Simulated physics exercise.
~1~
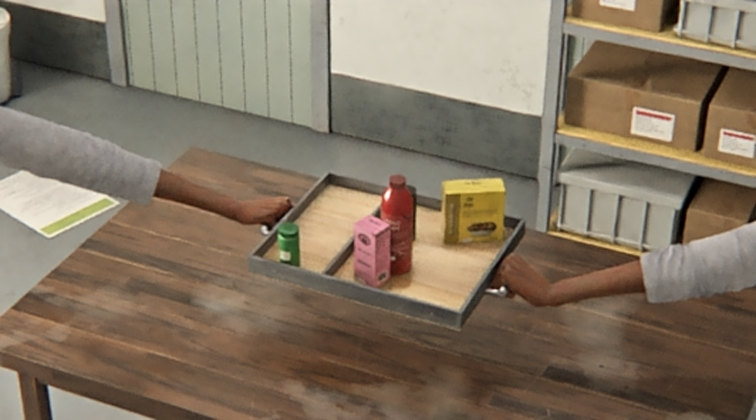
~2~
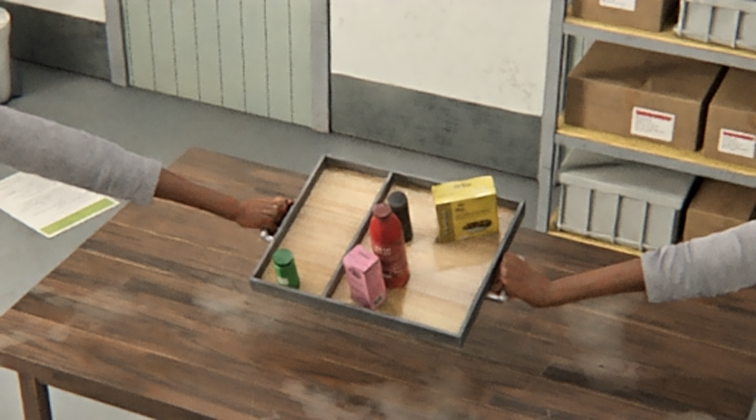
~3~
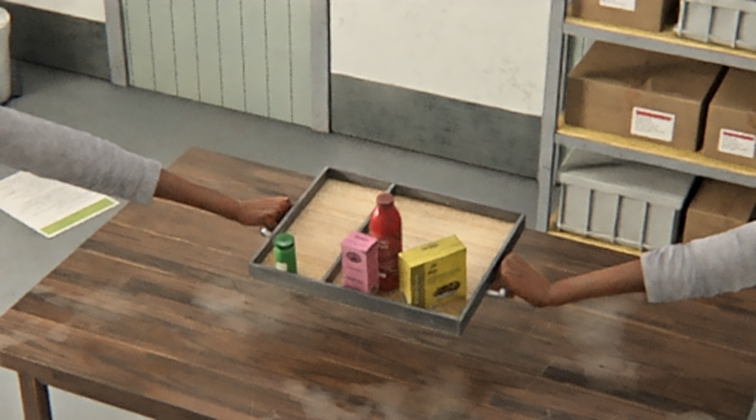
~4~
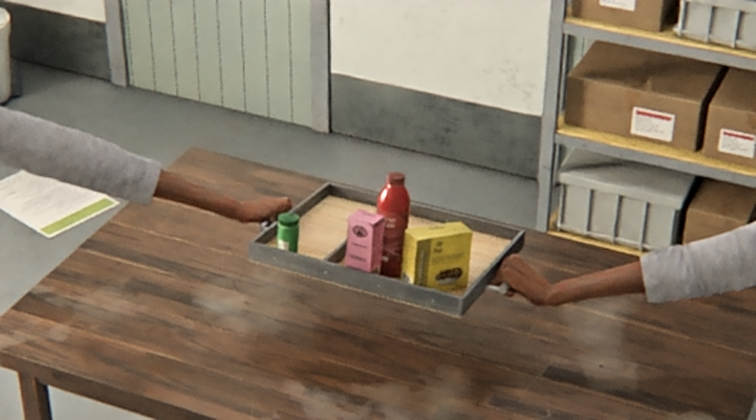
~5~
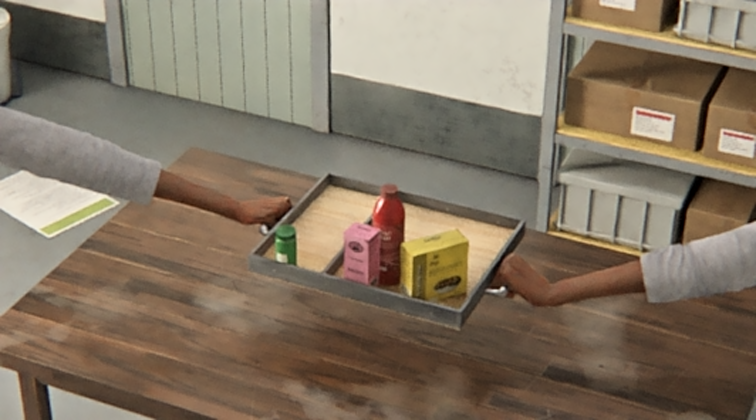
In a storeroom, two hands hold a divided tray of small bottles and cartons above a wooden table, tipping its near edge down, then tilting it the opposite way and leveling it; the yellow packet slides toward the near rim and ends upright there, beside the pink carton and red bottle.
